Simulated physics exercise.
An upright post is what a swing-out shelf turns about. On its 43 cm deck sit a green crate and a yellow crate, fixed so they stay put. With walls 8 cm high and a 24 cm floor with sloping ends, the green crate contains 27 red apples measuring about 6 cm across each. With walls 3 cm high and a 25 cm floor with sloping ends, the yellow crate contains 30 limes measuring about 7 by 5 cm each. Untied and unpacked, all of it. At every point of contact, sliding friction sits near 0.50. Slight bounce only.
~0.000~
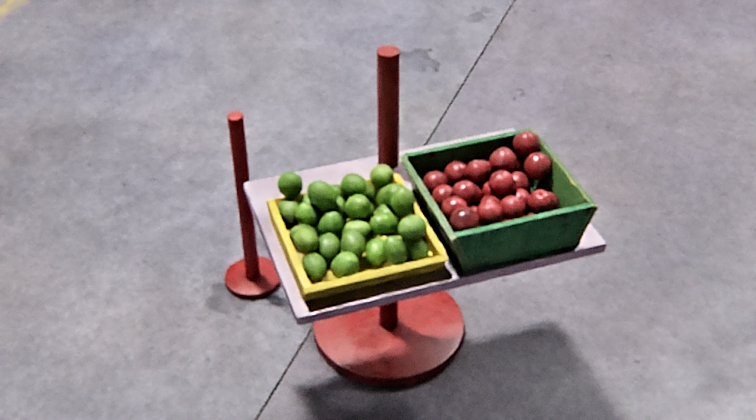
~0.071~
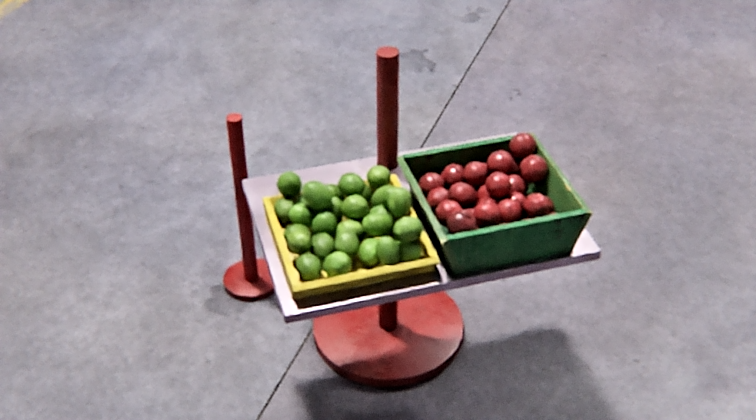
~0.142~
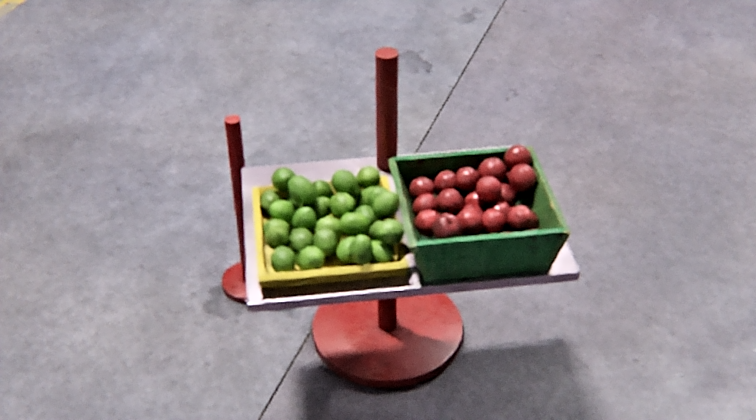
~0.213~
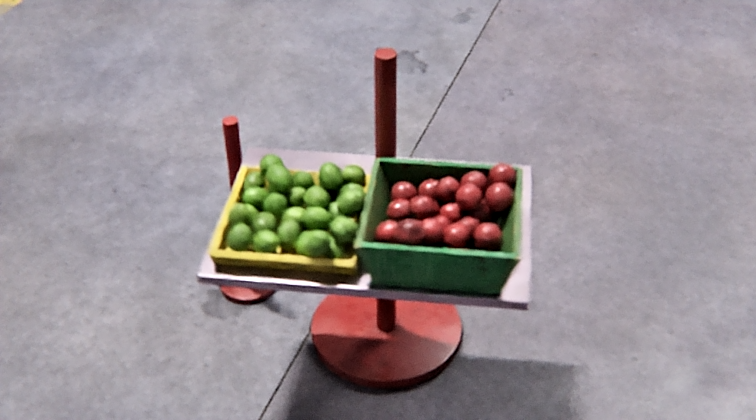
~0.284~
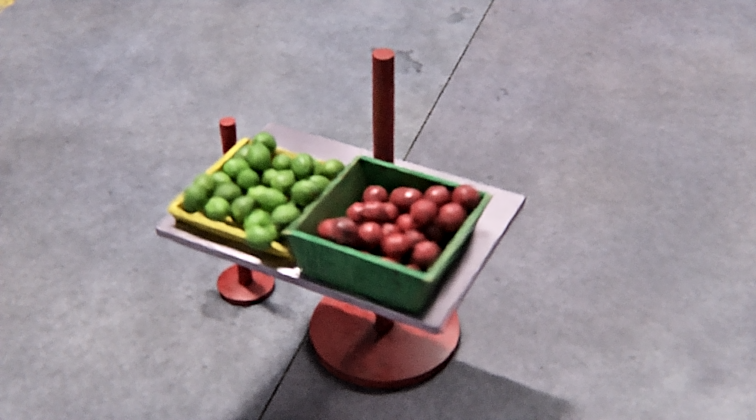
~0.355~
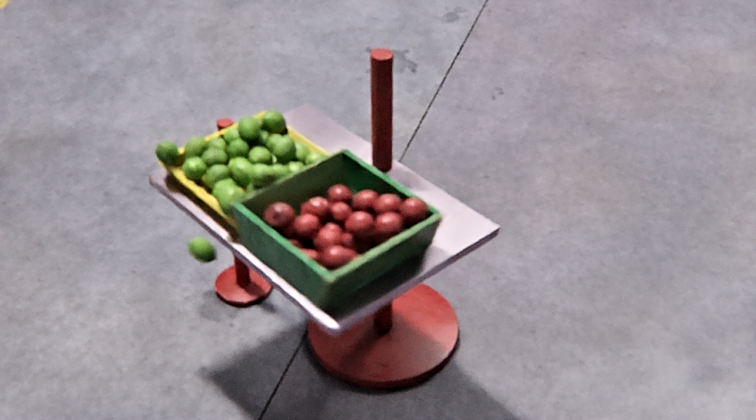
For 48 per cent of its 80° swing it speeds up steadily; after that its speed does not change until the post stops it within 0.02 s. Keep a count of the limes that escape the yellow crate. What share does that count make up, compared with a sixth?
The share is above a sixth.
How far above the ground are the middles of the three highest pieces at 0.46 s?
Close to 66 cm up.
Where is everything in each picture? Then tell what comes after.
In the first picture (places track the rim corner closest to us here), yellow crate (307, 286); green crate (456, 235); 0° round; all still inside.
In the second picture, yellow crate (296, 285); green crate (447, 238); 3° round.
In the third picture, yellow crate (261, 275); green crate (416, 243); 12° round.
In the fourth picture, yellow crate (213, 250); green crate (361, 244); 28° round.
In the fifth picture, yellow crate (172, 206); green crate (291, 231); 49° round; 1 out, the lowest lime at (259, 238).
In the sixth picture, yellow crate (163, 159); green crate (236, 204); 70° round; 1 out, the lowest lime at (203, 250).
After 0.38 s, end of the swing.
After 0.46 s, the green crate has all 27 and the yellow crate is down by 4 of 30.
After 0.58 s, the green crate has all 27 and the yellow crate is down by 8 of 30.
After 0.80 s, the green crate is down by 1 of 27 and the yellow crate is down by 8 of 30.
Final count (at 1.23 s), the green crate is down by 1 of 27 and the yellow crate is down by 8 of 30. Asked share, 8 of 30, 27 per cent.
